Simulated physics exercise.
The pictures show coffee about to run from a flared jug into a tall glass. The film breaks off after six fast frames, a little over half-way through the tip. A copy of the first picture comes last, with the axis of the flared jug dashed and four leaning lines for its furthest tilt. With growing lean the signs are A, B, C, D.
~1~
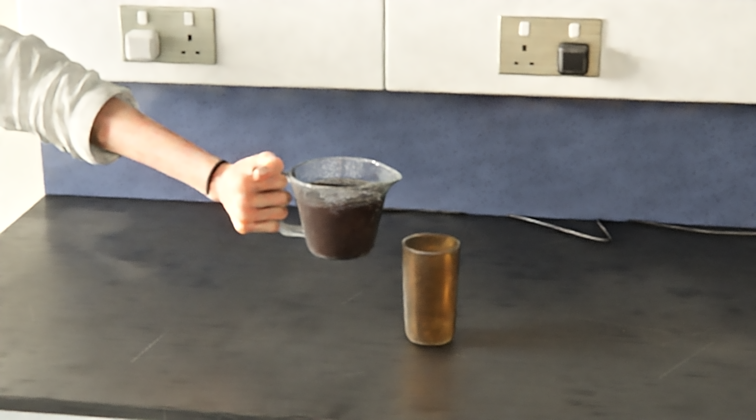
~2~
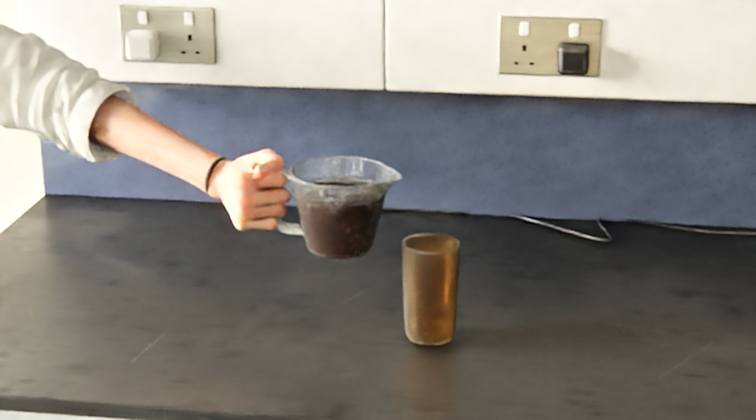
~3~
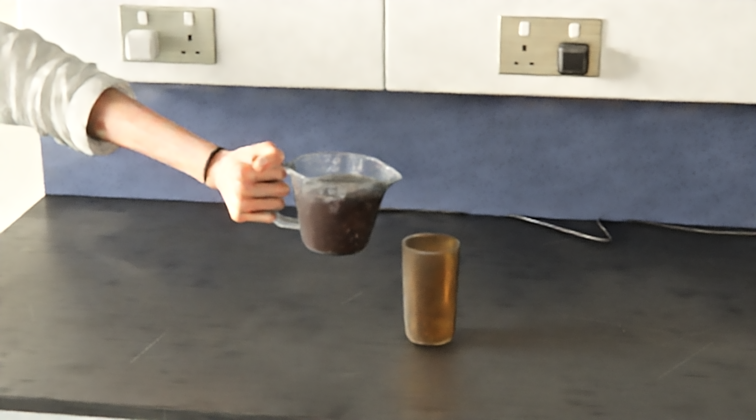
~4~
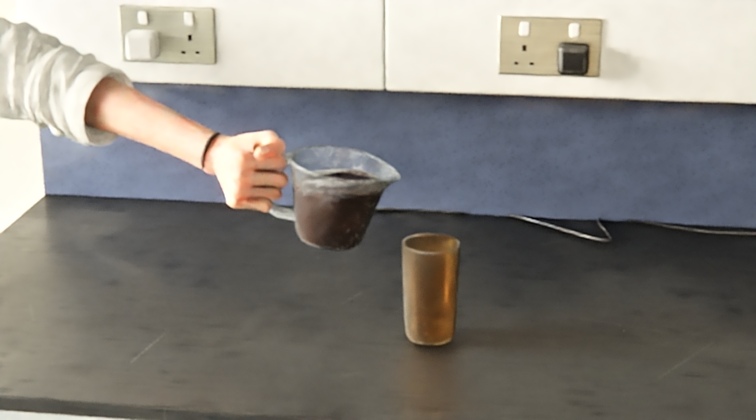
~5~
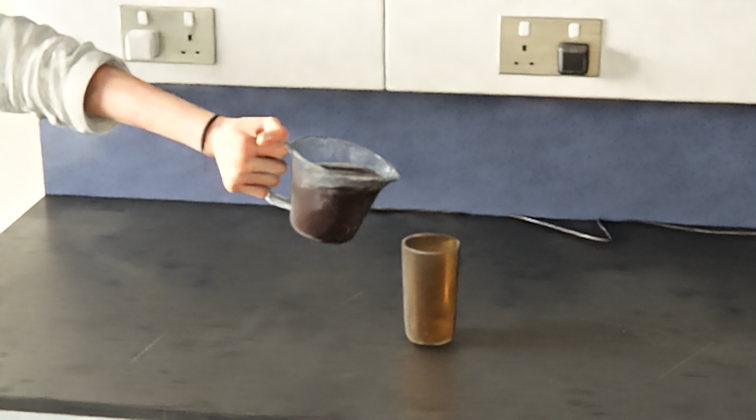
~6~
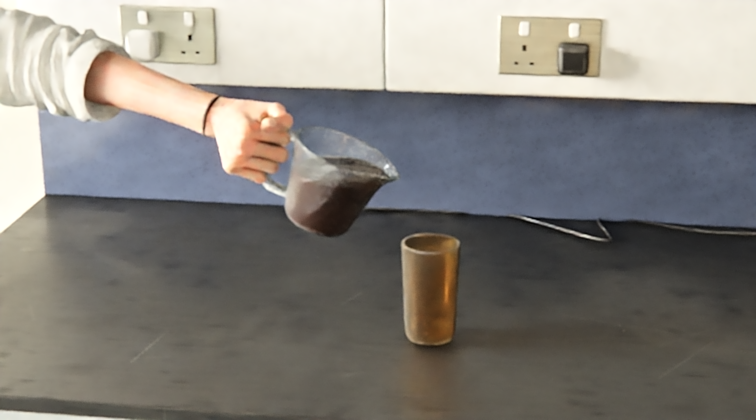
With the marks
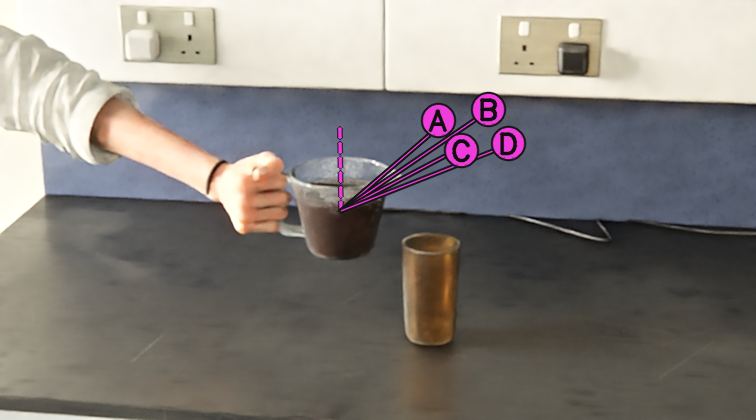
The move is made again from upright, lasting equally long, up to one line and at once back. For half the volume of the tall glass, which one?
A works best here.
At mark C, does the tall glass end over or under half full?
Over half.
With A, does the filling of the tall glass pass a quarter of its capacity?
Yes, it does.
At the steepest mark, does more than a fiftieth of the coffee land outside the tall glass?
Yes.
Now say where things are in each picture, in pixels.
The first picture shows upright, lip at (400, 178); rim of the tall glass round (431, 243); nothing has left yet.
The second picture shows upright, lip at (399, 178); nothing has left yet.
The third picture shows tipped about 4°, lip at (399, 178); nothing has left yet.
The fourth picture shows tipped about 9°, lip at (399, 178); nothing has left yet.
The fifth picture shows tipped about 15°, lip at (399, 178); nothing has left yet.
The sixth picture shows tipped about 22°, lip at (398, 177); nothing has left yet.
In magenta, A at (428, 135); B at (475, 119); C at (444, 156); D at (493, 150).
With A, the tall glass ends with about 50 % of what it can hold.
With B, the tall glass ends with about 67 % of what it can hold.
With C, the tall glass ends with about 79 % of what it can hold; 6 % of the coffee is spilt.
With D, the tall glass ends with about 78 % of what it can hold; 18 % of the coffee is spilt.
